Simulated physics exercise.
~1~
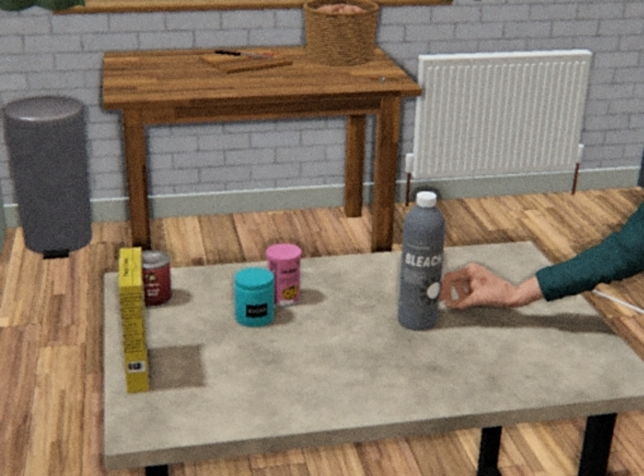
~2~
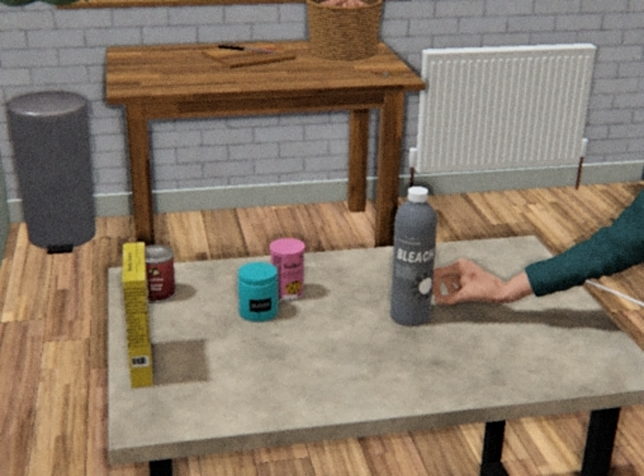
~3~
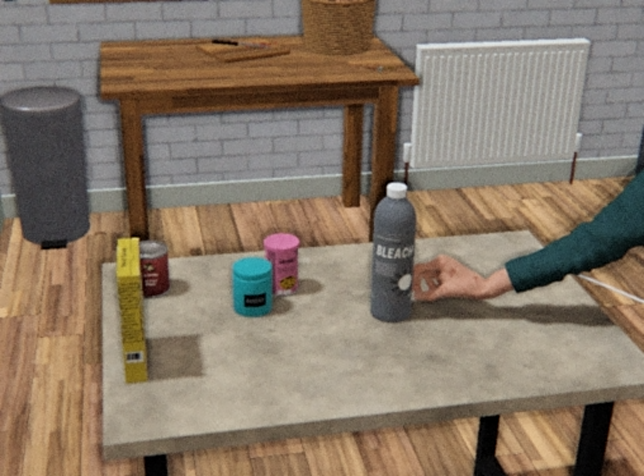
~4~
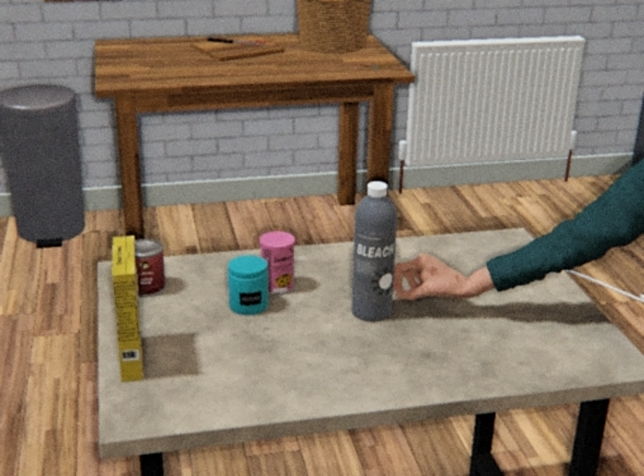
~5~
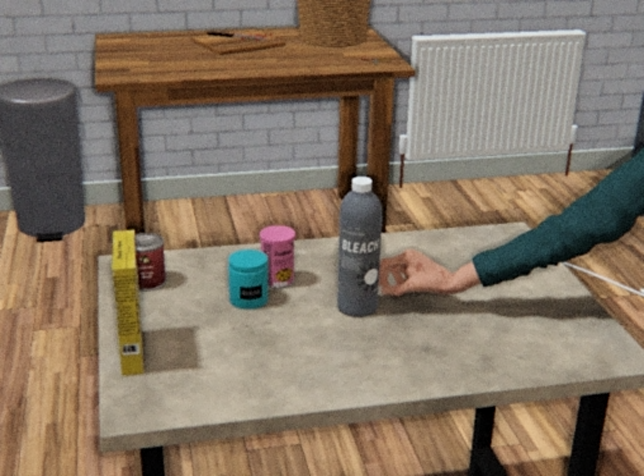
The clip opens on a pale stone-topped table holding a yellow packet, a red tin, a turquoise jar, a pink tin and a grey bleach bottle, while a hand in a dark green sleeve reaches in from the right with its fingers at the bottle. The hand pushes the bottle a little to the left, and it slides upright across the tabletop. The fingers keep following, and the bottle moves steadily on toward the pink tin. The other items stay where they are as the view sways slightly. At the end, the bottle still stands upright, short of the pink tin, with the hand close beside it.
